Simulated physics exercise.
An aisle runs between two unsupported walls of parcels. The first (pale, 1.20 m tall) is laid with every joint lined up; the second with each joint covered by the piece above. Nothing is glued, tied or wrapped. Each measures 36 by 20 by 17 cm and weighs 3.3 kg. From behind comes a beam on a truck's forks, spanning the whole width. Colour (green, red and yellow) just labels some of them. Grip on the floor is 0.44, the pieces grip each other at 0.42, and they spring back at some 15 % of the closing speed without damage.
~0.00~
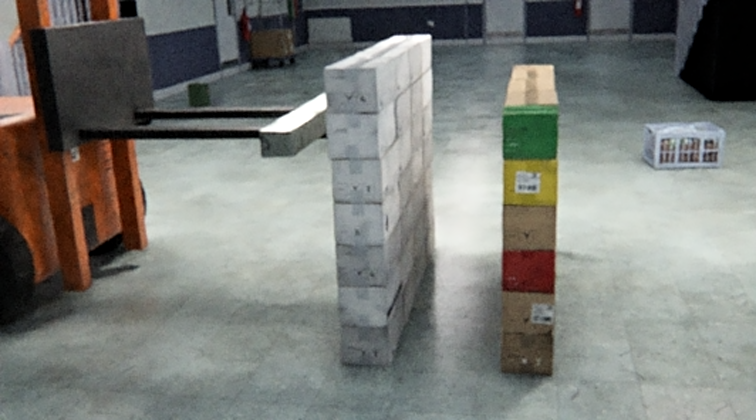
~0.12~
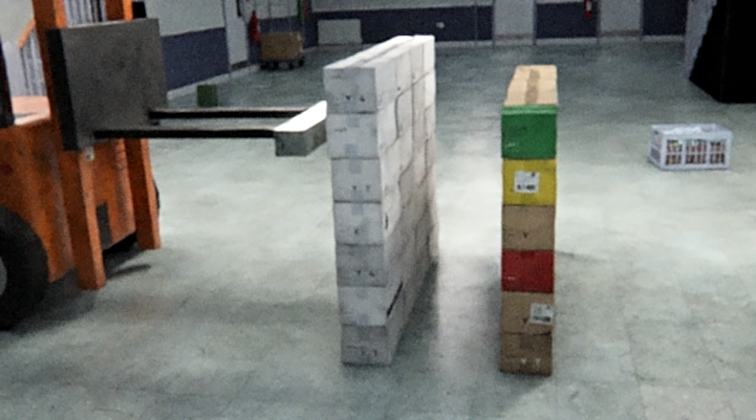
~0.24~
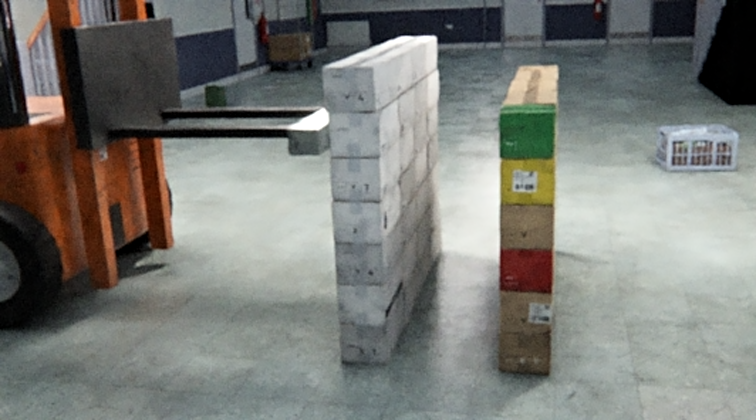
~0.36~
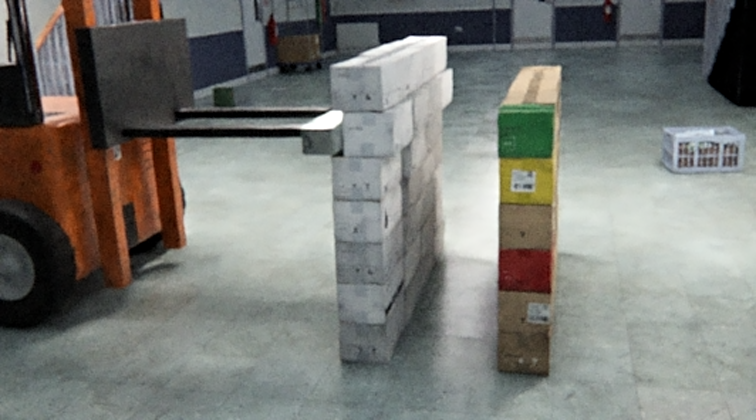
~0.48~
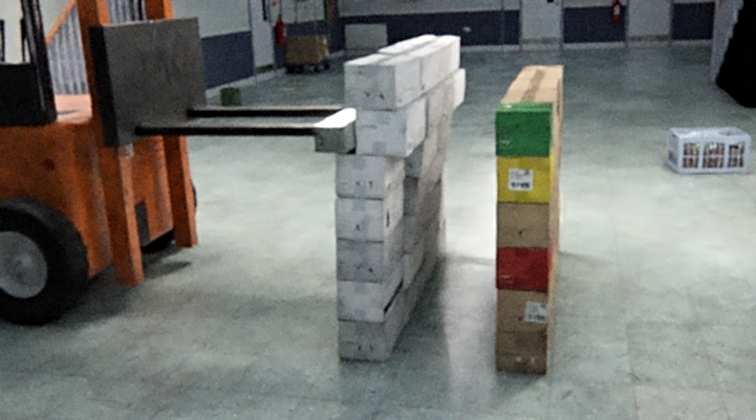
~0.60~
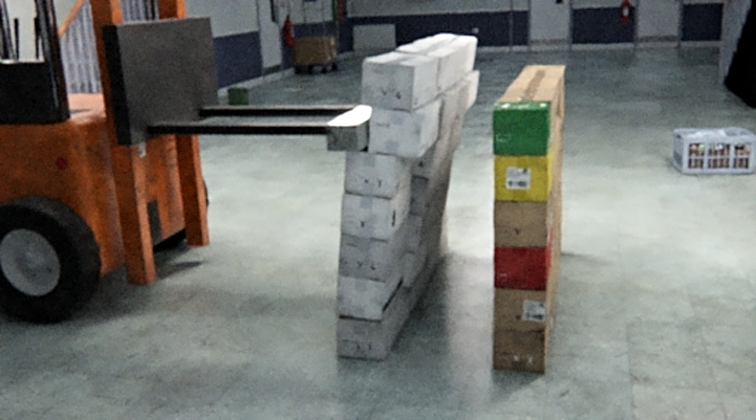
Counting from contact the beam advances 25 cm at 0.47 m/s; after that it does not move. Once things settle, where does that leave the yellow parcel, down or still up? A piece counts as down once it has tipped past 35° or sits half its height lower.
In the end the yellow parcel comes down.
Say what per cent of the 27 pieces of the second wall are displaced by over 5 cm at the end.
Shifted: 70 per cent.
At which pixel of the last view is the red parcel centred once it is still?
Around (626, 339).
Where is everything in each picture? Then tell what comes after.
In the first frame (pixels give the middle of a visible side; the camera moves round a little), beam (278, 144) 10 cm from the wall; yellow parcel (530, 183); red parcel (528, 272); green parcel (530, 137); none of the others has stirred.
The second frame shows beam (293, 143) 47 mm from the wall; yellow parcel (529, 183).
The third frame shows beam (306, 142) 9 mm in; yellow parcel (527, 182).
The fourth frame shows beam (320, 142) 7 cm in; yellow parcel (526, 182); none of the others has stirred.
The fifth frame shows beam (332, 140) 12 cm in; yellow parcel (523, 181); none of the others has stirred.
The sixth frame shows beam (345, 138) 18 cm in; yellow parcel (521, 179); green parcel (520, 133); red parcel (520, 269); none of the others has stirred.
After 1.20 s, 26 of the pale wall down; none of the 27 parcels of the second wall down, 18 disturbed; yellow parcel 13° from how it stood; green parcel 13° from how it stood.
After 1.70 s, 26 of the pale wall down; 15 of the 27 parcels of the second wall down; yellow parcel 73° from how it stood, 57 cm lower; red parcel on its side.
In the end (3.3 s), 26 of the pale wall down; 18 of the 27 parcels of the second wall down; yellow parcel on its side; green parcel on its side; red parcel on its side.
